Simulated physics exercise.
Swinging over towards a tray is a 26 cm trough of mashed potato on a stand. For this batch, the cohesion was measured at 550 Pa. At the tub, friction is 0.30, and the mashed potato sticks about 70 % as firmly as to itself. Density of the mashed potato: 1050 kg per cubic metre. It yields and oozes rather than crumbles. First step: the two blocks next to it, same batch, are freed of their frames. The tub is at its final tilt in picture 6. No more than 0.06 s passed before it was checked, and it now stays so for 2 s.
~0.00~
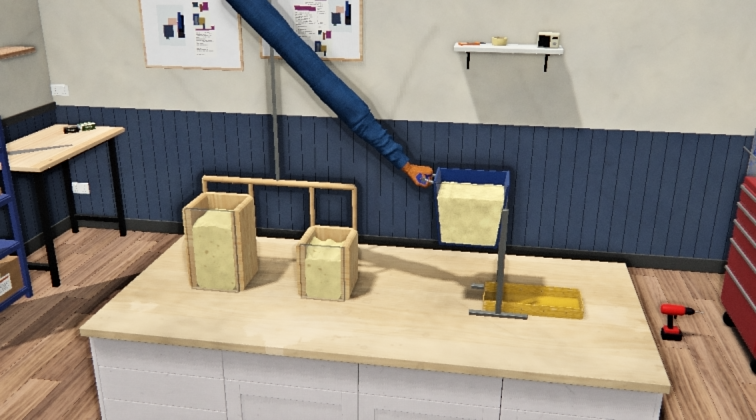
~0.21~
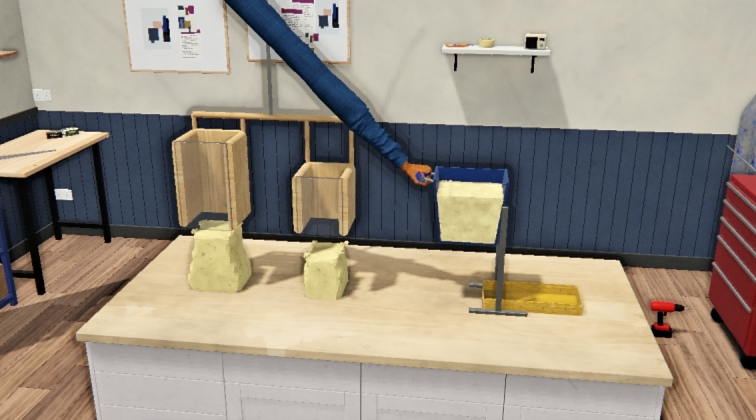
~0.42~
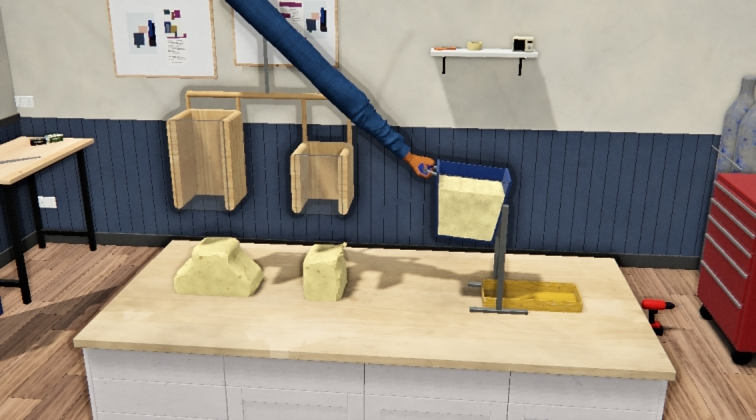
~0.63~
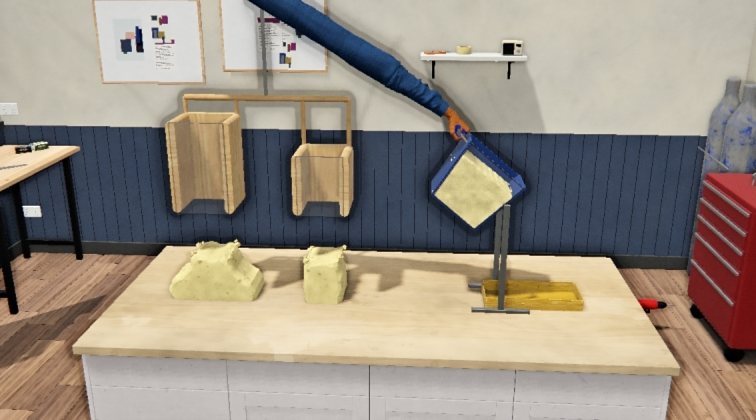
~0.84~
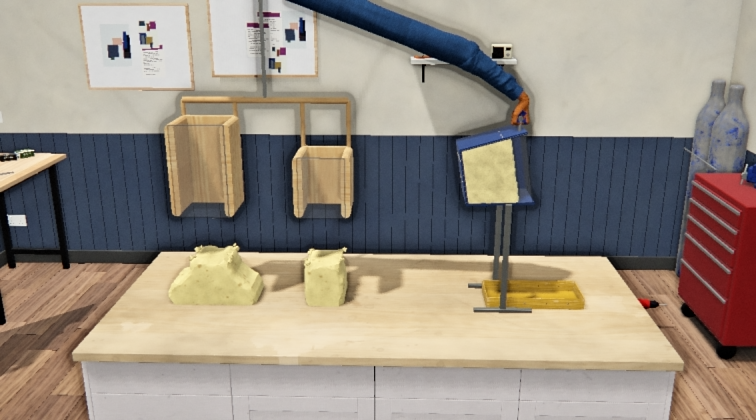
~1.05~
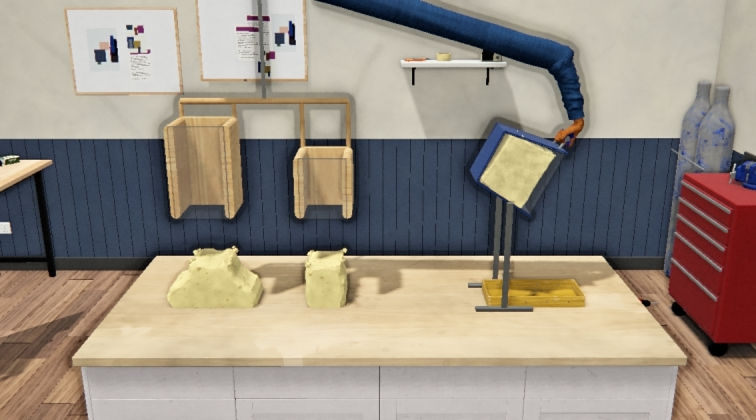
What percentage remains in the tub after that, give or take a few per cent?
0 %.
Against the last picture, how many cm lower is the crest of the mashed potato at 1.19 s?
Roughly 9 cm.
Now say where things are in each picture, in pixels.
Handle-side rim at (436, 182), tilt 0 degrees; crest of the mashed potato at (440, 196); block heights 31 cm, 20 cm (left to right), in the first frame.
Handle-side rim at (436, 180), tilt 0 degrees; crest of the mashed potato at (440, 194); block heights 27 cm, 20 cm (left to right), in the second frame.
Handle-side rim at (439, 173), tilt 6 degrees; crest of the mashed potato at (444, 189); block heights 21 cm, 19 cm (left to right), in the third frame.
Handle-side rim at (472, 143), tilt 40 degrees; crest of the mashed potato at (466, 158); block heights 20 cm, 19 cm (left to right), in the fourth frame.
Handle-side rim at (527, 135), tilt 81 degrees; crest of the mashed potato at (507, 141); block heights 20 cm, 19 cm (left to right), in the fifth frame.
Handle-side rim at (566, 155), tilt 116 degrees; crest of the mashed potato at (511, 137); block heights 20 cm, 19 cm (left to right), in the sixth frame.
After 1.19 s, the tub is at 116 degrees and holds 70 %.
After 1.36 s, the tub is at 116 degrees and holds 0 %.
After 1.53 s, the tub is at 116 degrees and holds 0 %.
After 1.70 s, the tub is at 116 degrees and holds 0 %.
After 3.05 s, the tub is at 116 degrees and holds 0 %.
